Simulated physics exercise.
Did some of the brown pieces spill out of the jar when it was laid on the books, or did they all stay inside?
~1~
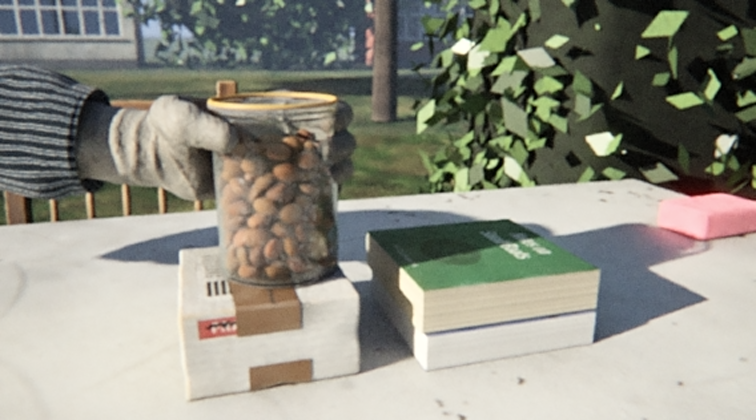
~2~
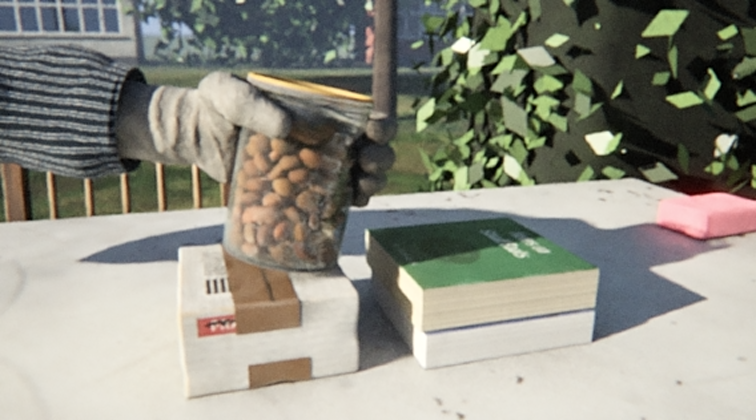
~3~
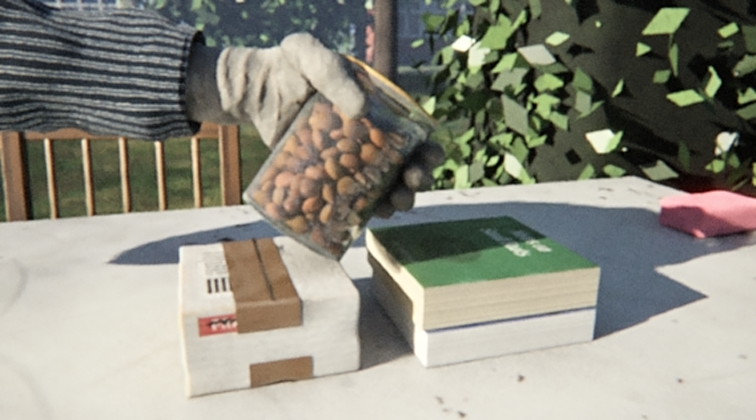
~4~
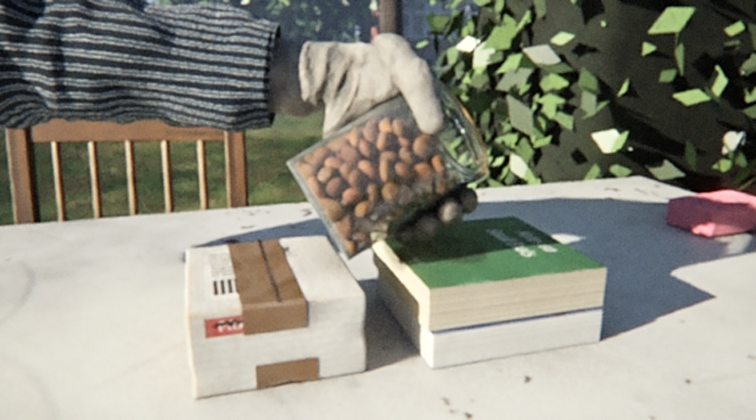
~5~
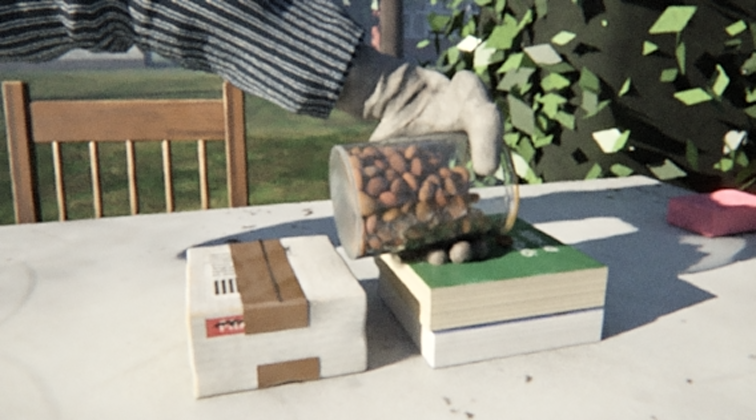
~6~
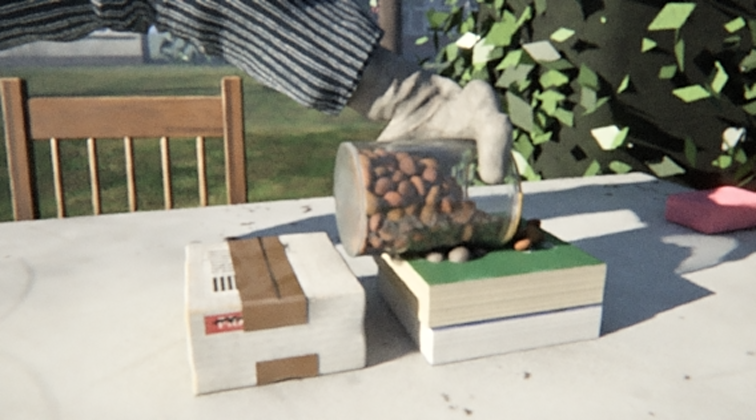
Some of the brown pieces spilled out onto the green book, while most of them stayed in the jar.
